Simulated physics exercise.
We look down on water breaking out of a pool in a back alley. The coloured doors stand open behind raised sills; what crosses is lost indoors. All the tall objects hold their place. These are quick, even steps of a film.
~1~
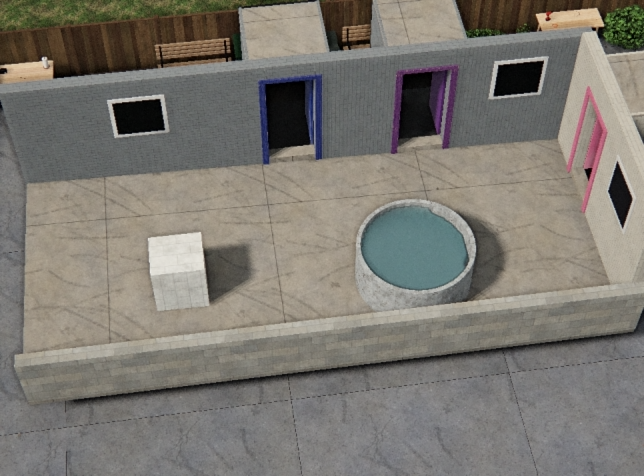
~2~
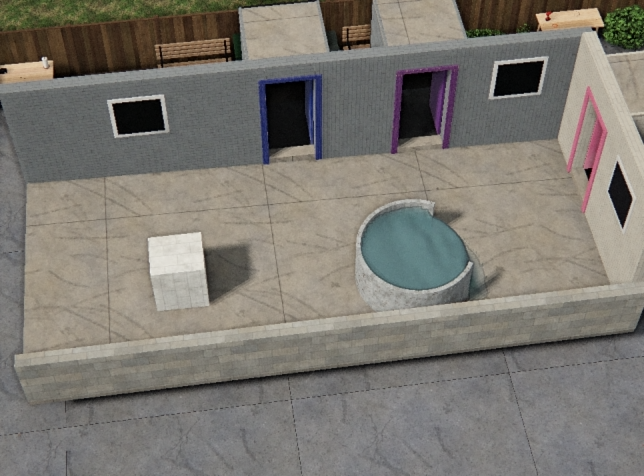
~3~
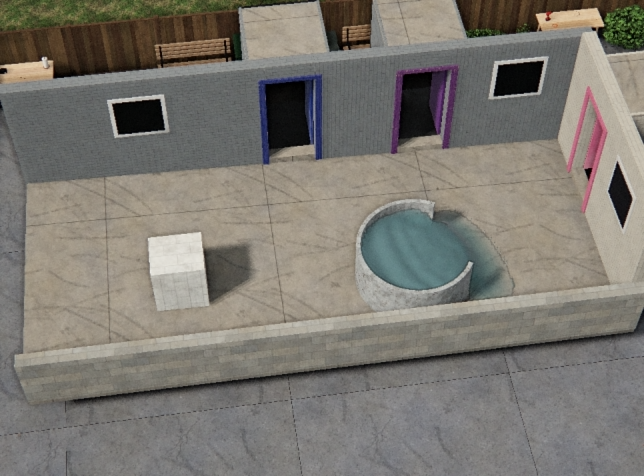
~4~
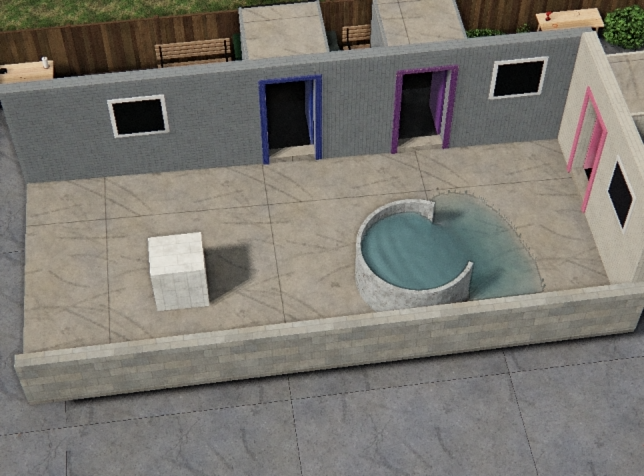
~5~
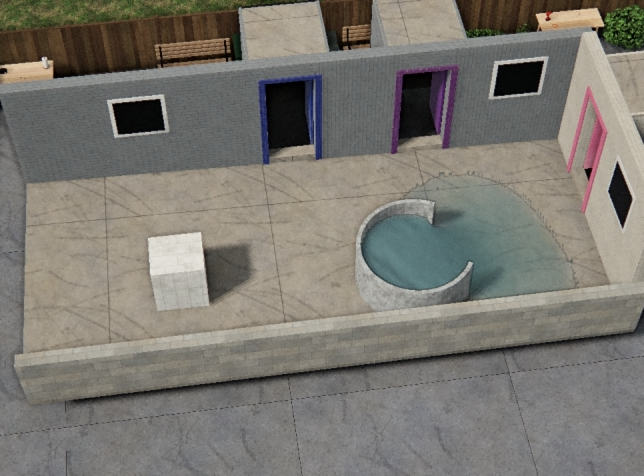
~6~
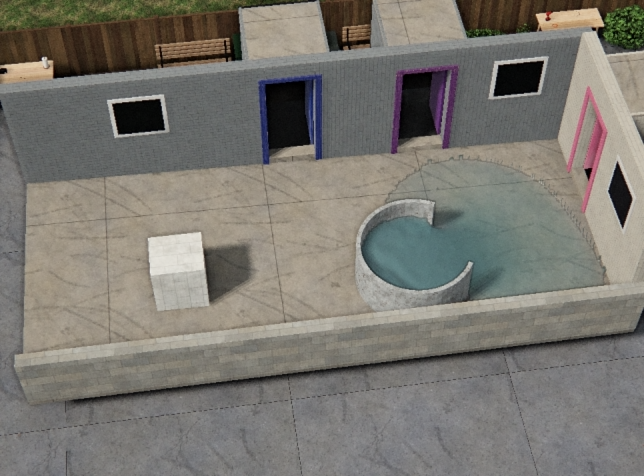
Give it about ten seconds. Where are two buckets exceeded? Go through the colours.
In the end: The blue door holds within the limit; the purple door holds within the limit; the pink door floods.
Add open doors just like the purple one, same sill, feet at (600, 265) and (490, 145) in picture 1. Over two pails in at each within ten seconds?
As listed: Is over, is over.
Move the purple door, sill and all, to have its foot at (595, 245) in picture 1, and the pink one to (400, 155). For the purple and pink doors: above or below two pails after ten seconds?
In short: The purple one lets more in; the pink one takes less.
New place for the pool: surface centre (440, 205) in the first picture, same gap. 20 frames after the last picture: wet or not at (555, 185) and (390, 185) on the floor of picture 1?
In that order: Flooded, covered.
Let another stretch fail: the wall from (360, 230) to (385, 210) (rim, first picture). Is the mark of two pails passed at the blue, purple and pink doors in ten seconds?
Then: The blue one lets more in, the purple one stays under, the pink one is under.
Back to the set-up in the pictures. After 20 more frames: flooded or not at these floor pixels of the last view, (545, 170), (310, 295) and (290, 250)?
As listed: Covered, not flooded, free of water.
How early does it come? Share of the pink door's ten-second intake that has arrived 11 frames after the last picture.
I make it 40 per cent.
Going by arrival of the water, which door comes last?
The blue door.
A moment on, water covers 30 % of the floor; the blue door not reached, the purple door wet at the sill, nothing in, the pink door over two buckets in.
Next, water covers 30 % of the floor; the blue door not reached, the purple door wet at the sill, nothing in, the pink door far over two buckets in.
Then, water covers 30 % of the floor; the blue door not reached, the purple door wet at the sill, nothing in, the pink door far over two buckets in.
Later, water covers 60 % of the floor; the blue door wet at the sill, nothing in, the purple door wet at the sill, nothing in, the pink door far over two buckets in.
In the end, water covers 80 % of the floor; the blue door wet at the sill, nothing in, the purple door wet at the sill, nothing in, the pink door far over two buckets in.
